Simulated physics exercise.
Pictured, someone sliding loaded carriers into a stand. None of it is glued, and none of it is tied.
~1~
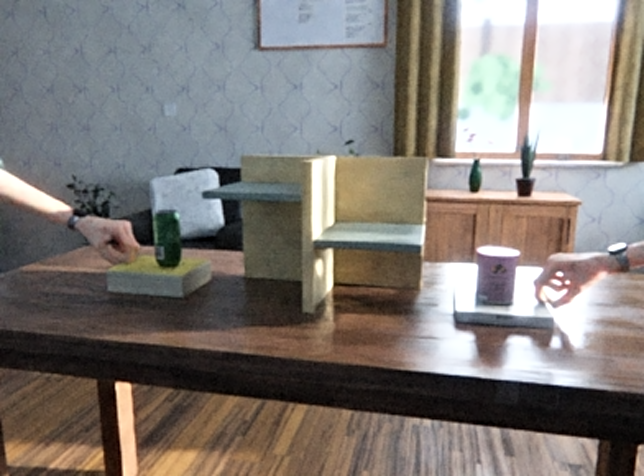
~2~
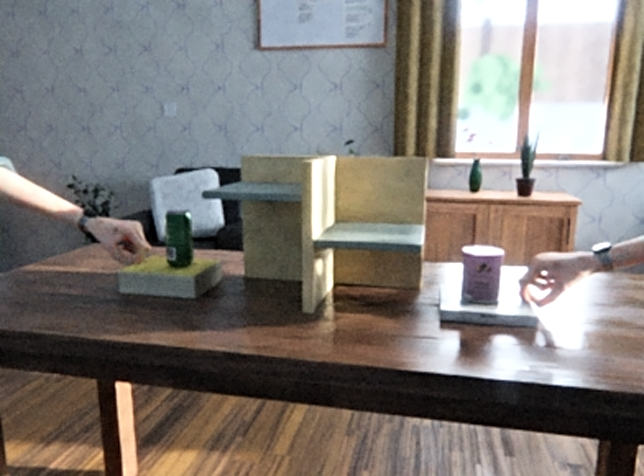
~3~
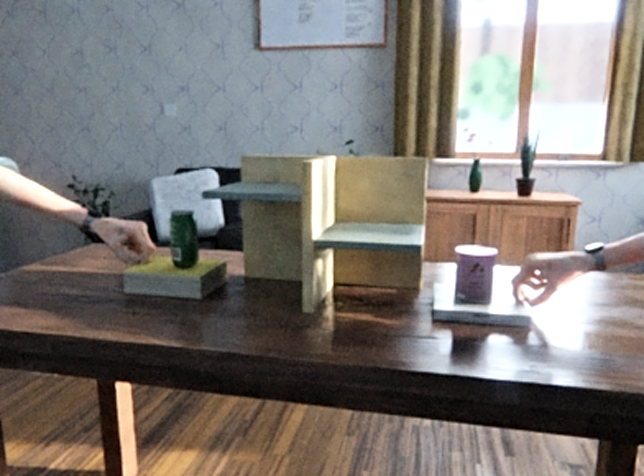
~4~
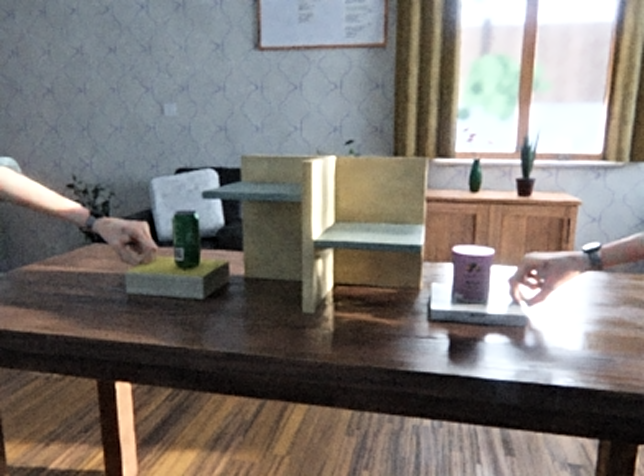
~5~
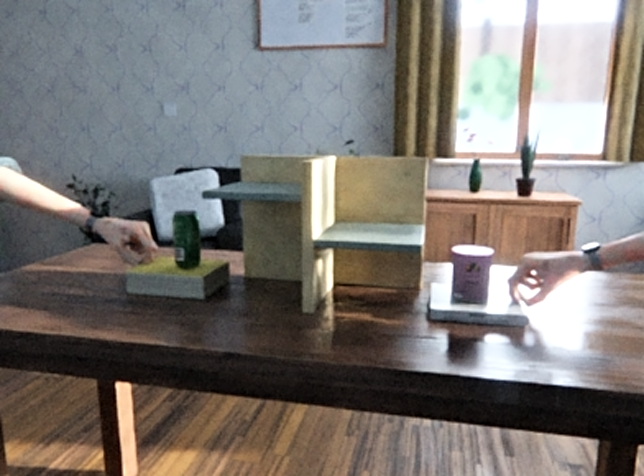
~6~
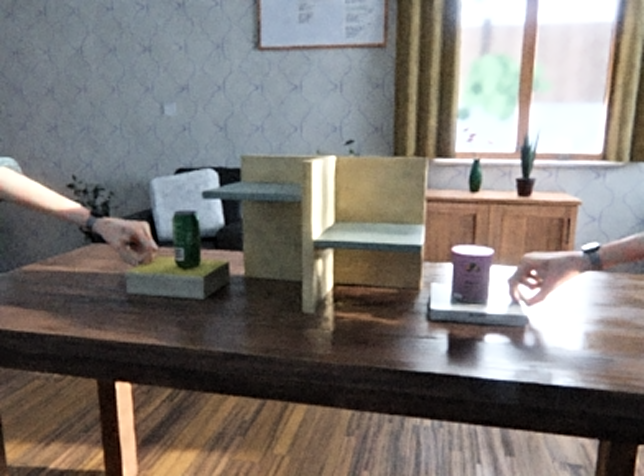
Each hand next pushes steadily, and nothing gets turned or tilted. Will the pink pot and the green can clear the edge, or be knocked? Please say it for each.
Outcome: The pink pot passes below; the green can passes below.
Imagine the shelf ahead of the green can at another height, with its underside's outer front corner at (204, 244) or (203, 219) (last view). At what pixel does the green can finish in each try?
It settles at (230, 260) in the first case and at (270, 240) in the second.
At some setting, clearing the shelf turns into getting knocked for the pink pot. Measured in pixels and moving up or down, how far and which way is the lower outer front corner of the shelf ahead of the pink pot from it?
Shift approx. 8 px, down.
Then, 0.80 s past the last view, pink pot riding along near (428, 271); green can riding along near (220, 241).
Finally, the pink pot clears the shelf, near (373, 268); the green can clears the shelf, near (271, 244).
